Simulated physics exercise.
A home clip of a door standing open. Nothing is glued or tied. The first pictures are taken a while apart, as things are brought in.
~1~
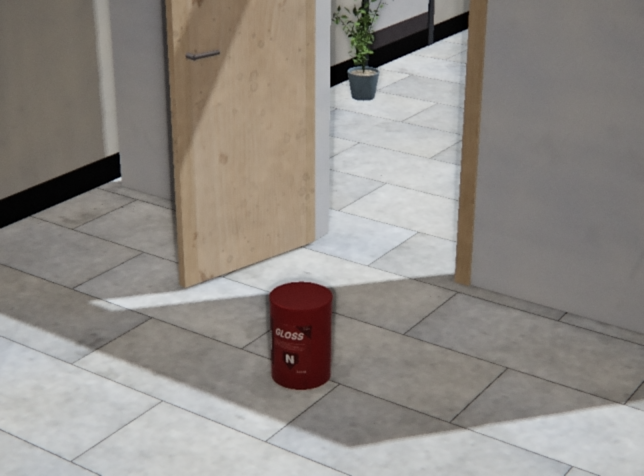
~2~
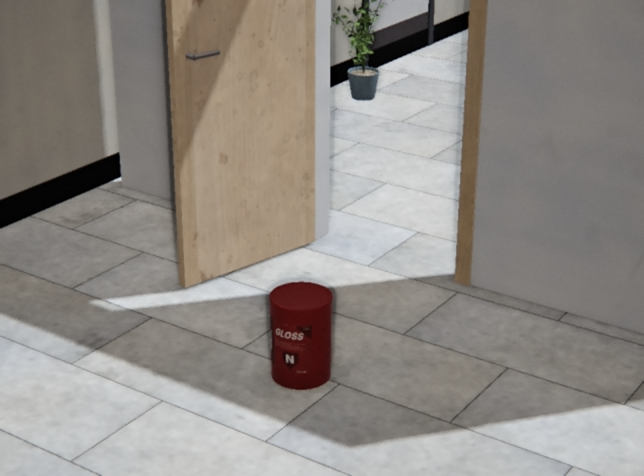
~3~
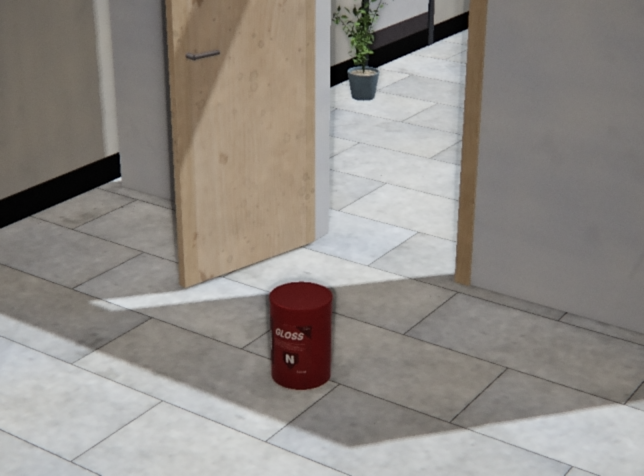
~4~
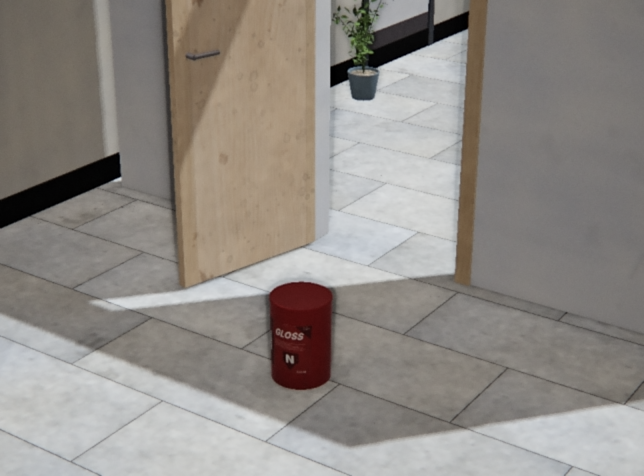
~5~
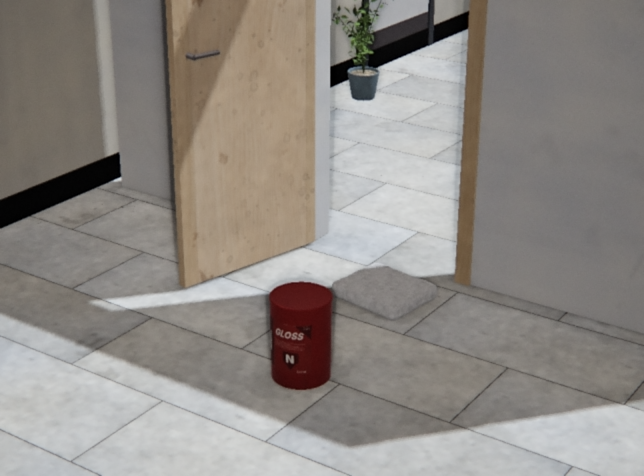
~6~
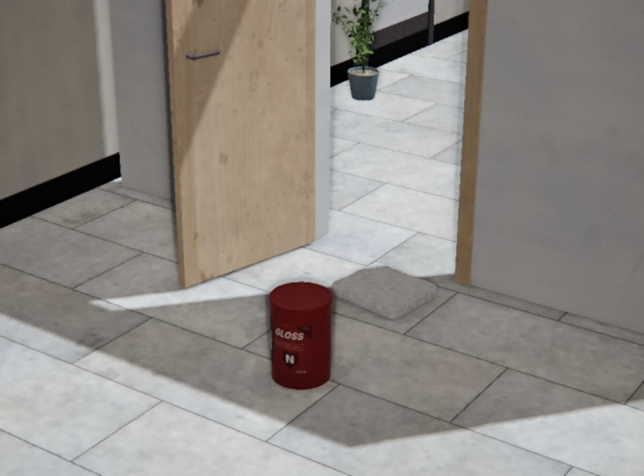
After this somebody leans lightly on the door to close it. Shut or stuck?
Here the door jams.
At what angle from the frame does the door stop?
Some 25° open.
Then, 1.10 s past the last view, door 67° open.
Then, 1.80 s past the last view, door 39° open; white cushion displaced a little near (409, 289).
Finally, door 24° open; moved from the start, white cushion; red pail still in place. Final places as the last picture's camera would see them, white cushion near (436, 286).
